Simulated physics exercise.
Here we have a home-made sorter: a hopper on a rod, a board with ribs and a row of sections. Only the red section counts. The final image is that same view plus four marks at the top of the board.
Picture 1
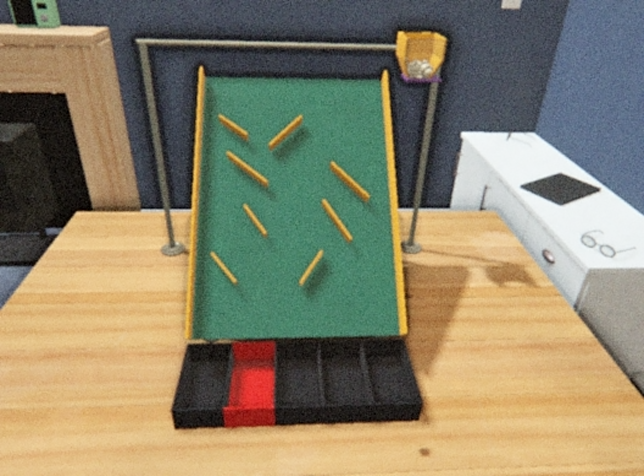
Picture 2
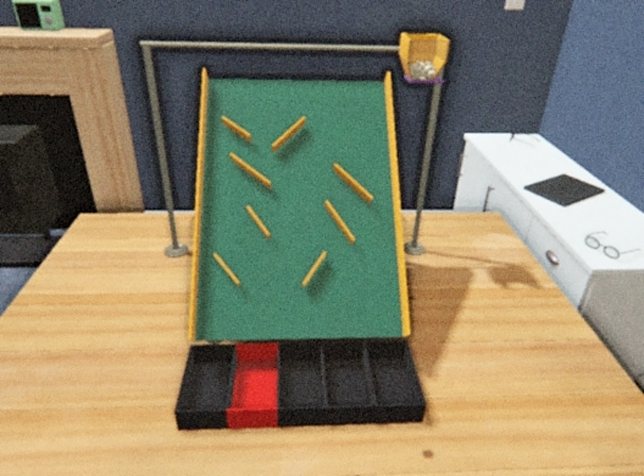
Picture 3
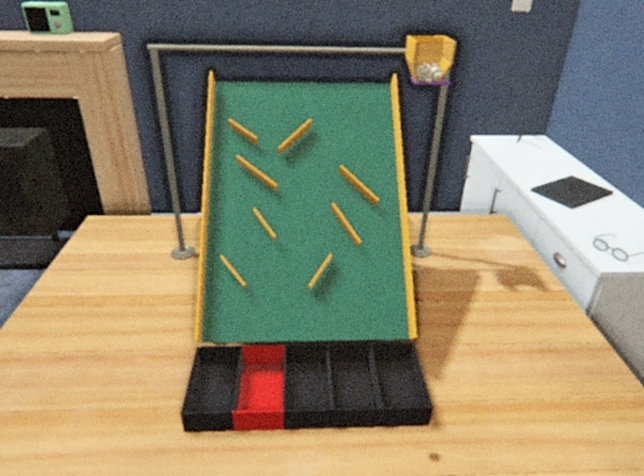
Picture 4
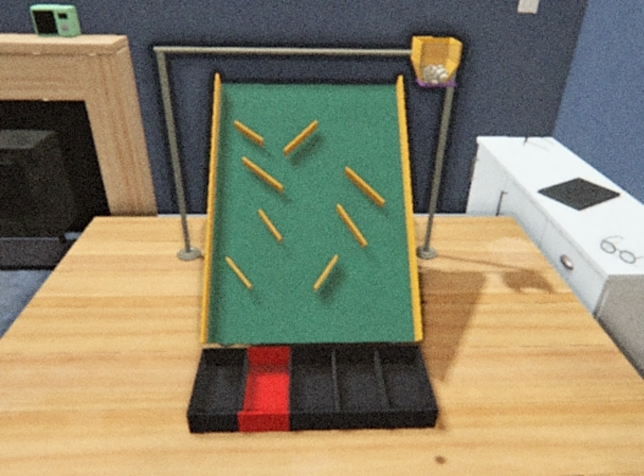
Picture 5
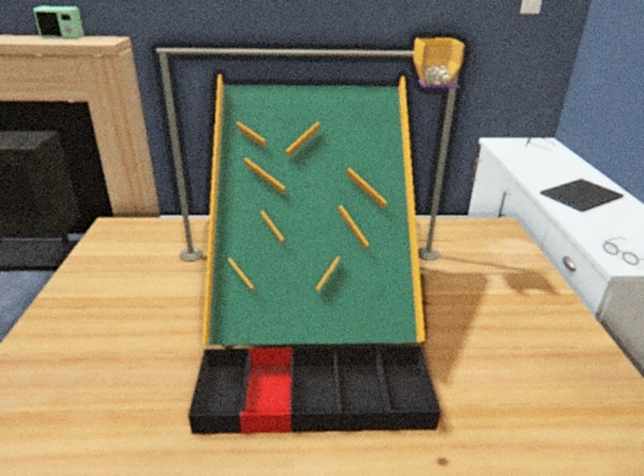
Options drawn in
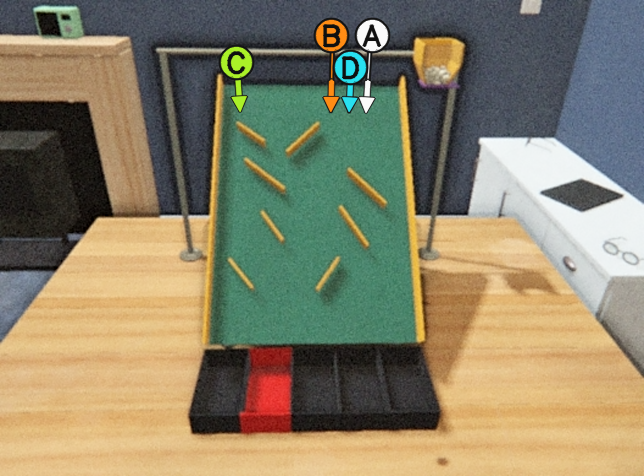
On a wooden table, a sloped green board with yellow ribs stood above black sections and a red one, the hopper of white beans staying still while the view drifted slightly left.
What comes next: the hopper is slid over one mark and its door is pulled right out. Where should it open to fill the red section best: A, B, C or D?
Take B.
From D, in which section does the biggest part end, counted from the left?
It is the fifth one.
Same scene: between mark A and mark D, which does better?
That is mark D.
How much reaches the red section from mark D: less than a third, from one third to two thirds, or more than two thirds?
It is less than a third.
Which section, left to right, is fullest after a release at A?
The fifth from the left.
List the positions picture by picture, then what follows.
In the first picture, hopper near (417, 67), white beans, door shut.
In the second picture, ribs (222, 117) to (250, 135), (273, 146) to (305, 117), (230, 153) to (270, 183).
In the third picture, ribs (341, 166) to (378, 200), (254, 208) to (275, 237), (333, 203) to (360, 242).
In the fourth picture, ribs (227, 258) to (250, 286), (315, 288) to (337, 256).
In the fifth picture, red section near (266, 422), number 2 of 5 from the left.
On the marked copy, mark A meets the board at (366, 107); mark B meets the board at (330, 106); mark C meets the board at (239, 106); mark D meets the board at (349, 106).
With A, a small share in the red section, all but a few in other sections.
With B, close to half in the red section, close to half in other sections, only a few held on the board.
With C, a small share in the red section, the bulk in other sections, a small share held on the board.
With D, close to a quarter in the red section, the bulk in other sections.
